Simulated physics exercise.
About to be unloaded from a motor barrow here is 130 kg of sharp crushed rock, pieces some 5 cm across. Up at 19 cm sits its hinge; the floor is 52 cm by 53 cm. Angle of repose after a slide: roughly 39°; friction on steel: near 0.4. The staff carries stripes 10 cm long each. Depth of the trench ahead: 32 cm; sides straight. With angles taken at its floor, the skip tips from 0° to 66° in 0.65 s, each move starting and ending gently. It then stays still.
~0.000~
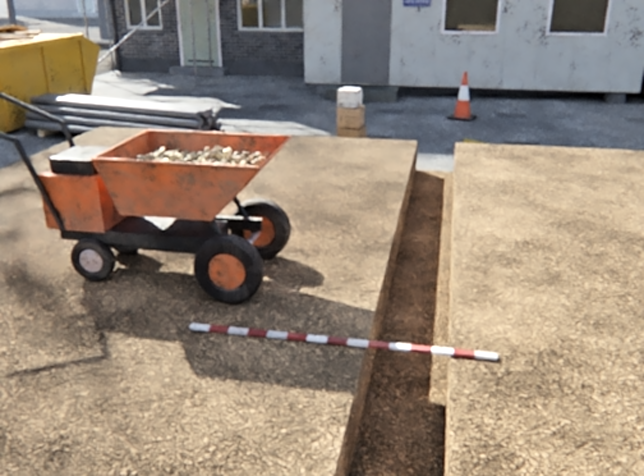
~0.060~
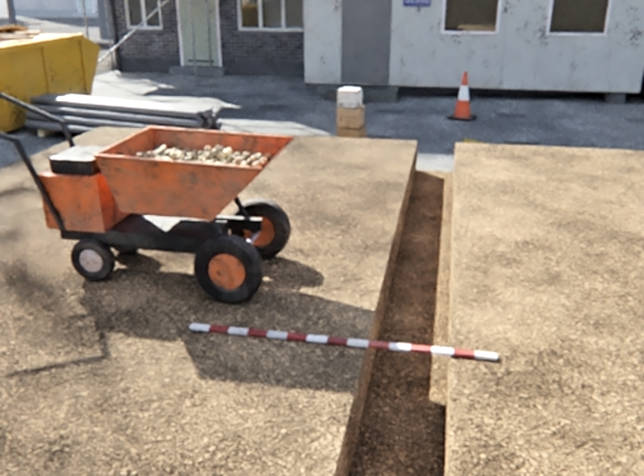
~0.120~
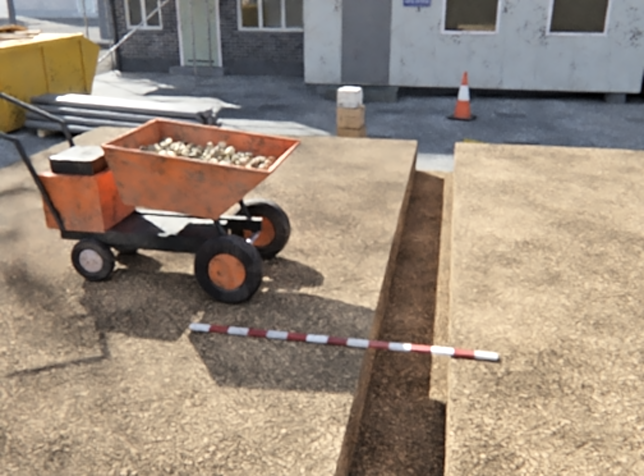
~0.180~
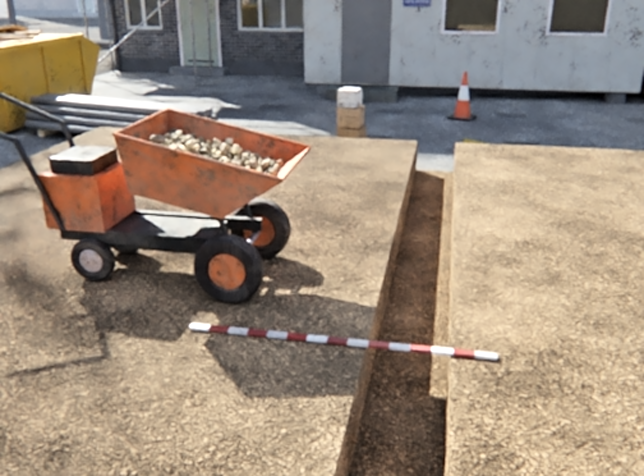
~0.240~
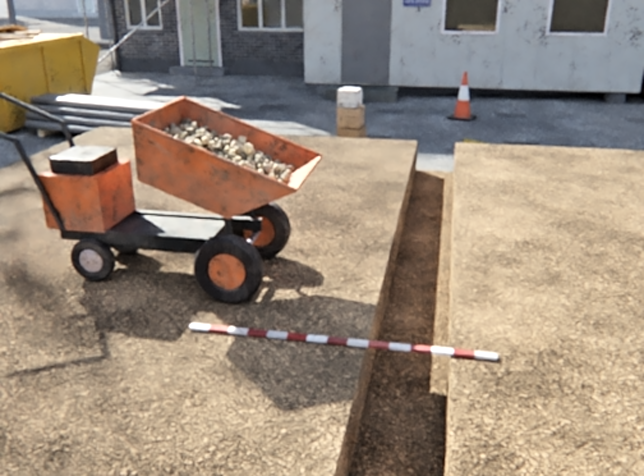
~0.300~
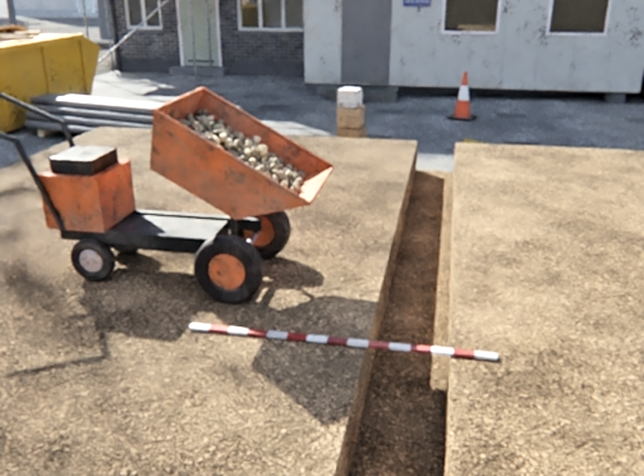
An orange skip full of pale broken stones, mounted on a small motor barrow at left, faces right in a sunlit yard seen from a fixed, slightly raised view. A red-and-white striped staff lies across a straight, narrow trench in the brown ground, with a yellow container, grey buildings and an orange cone behind. The skip's back end rises steadily, slanting its front lip down to the right, while the wheels stay still.
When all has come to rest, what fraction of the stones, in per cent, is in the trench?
At the end about 77 per cent of the stones are there.
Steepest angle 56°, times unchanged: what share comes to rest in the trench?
In that case around 30 percent.
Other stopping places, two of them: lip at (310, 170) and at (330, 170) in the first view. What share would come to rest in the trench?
Result: Close to 75 then close to 55 per cent.
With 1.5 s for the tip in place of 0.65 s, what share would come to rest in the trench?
Roughly 65% would finish there.
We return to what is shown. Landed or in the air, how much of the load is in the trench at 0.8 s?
At that moment: Approx. 5 %.
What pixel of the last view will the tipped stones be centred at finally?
(409, 325).
After 0.5 s the floor is at 56°; 100 % in the skip; the foremost stones are at (327, 223).
After 0.8 s the floor is at 66°; 87 % in the skip, 9 % short of the trench, 3 % in the trench; the foremost stones are at (396, 281).
After 1.1 s the floor is at 66°; 32 % in the skip, 10 % short of the trench, 58 % in the trench; the foremost stones are at (450, 321).
After 3.0 s the floor is at 66°; 6 % in the skip, 17 % short of the trench, 77 % in the trench; the foremost stones are at (453, 322).
